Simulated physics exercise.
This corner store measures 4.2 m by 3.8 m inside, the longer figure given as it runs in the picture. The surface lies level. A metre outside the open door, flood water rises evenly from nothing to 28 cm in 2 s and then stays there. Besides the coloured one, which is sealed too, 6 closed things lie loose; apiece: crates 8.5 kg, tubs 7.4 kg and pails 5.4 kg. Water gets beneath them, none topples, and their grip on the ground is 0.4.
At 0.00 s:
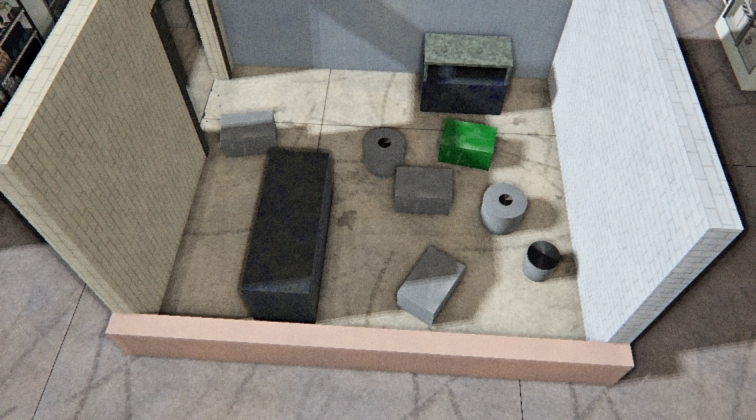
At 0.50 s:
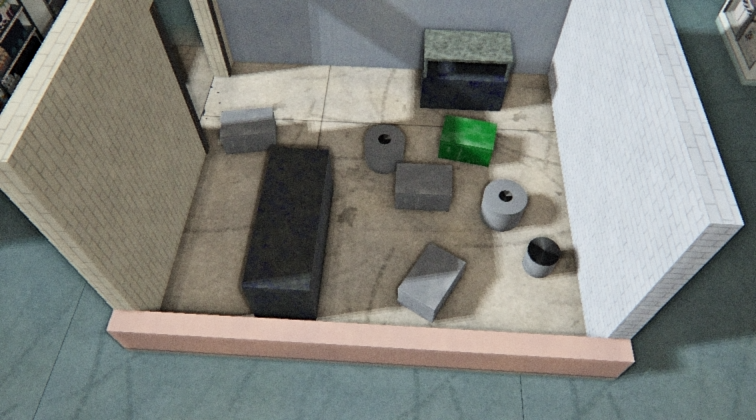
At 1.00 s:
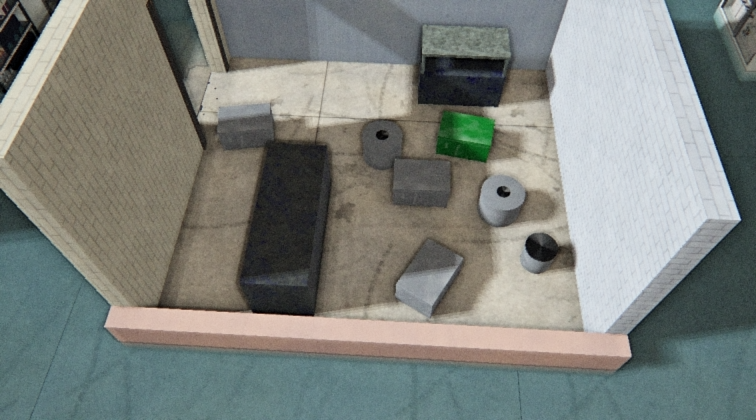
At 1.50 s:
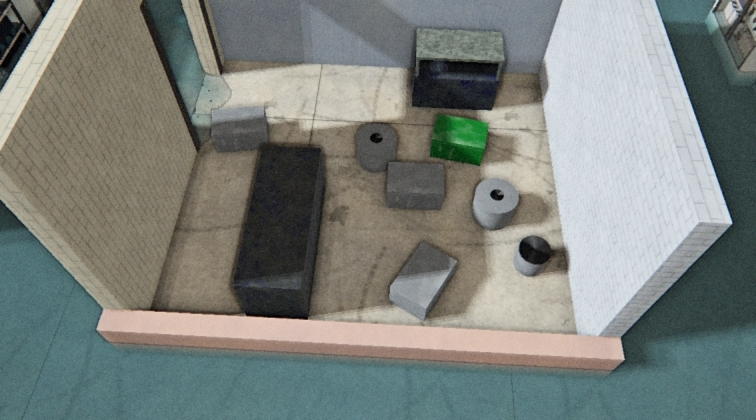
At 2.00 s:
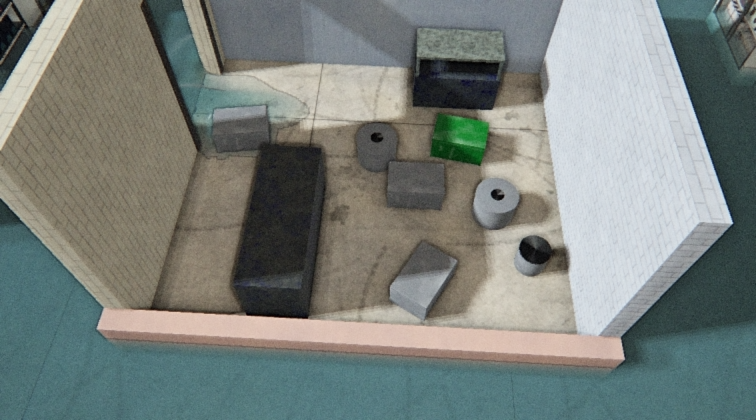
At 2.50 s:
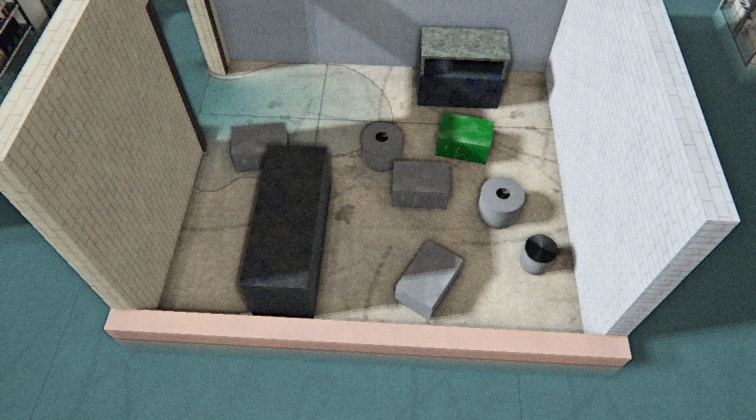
A small store with its roof cut away is seen from high above its low pink front wall, between cream and white brick walls. A green crate sits right of centre among grey boxes and round containers, with a long black block at left and a dark, speckle-topped unit behind. As the camera wavers slightly, teal water covers the ground outside, spreads in through the back-left doorway, and the nearby grey box shifts slightly.
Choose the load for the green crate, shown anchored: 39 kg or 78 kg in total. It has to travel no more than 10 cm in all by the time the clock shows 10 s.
For it, only the higher weight holds it.
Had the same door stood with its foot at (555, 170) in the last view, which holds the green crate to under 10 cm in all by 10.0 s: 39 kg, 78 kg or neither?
Then only the larger load is enough.
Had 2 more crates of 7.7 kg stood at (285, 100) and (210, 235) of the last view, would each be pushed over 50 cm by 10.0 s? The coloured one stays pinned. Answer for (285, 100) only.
It is over.
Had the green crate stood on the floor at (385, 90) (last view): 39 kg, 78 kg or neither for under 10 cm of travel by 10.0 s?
Only the larger holds.
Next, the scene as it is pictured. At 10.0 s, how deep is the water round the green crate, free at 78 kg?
Roughly 17 cm.
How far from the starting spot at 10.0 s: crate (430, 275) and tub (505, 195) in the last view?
In turn: 80 cm, 140 cm.
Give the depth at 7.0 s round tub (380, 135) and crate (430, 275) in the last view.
About 7 and 12 cm.
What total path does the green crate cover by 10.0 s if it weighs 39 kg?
About 80 cm.
After 3.5 s the green crate would be 0 cm from its start with 39 kg and 0 cm from its start with 78 kg; 4 cm of water round it then.
After 4.5 s the green crate would be 11 cm from its start with 39 kg and 0 cm from its start with 78 kg; 7 cm of water round it then.
After 7.0 s the green crate would be 18 cm from its start with 39 kg and 0 cm from its start with 78 kg; 9 cm of water round it then.
After 10.0 s the green crate would be 67 cm from its start with 39 kg and 0 cm from its start with 78 kg; 17 cm of water round it then.
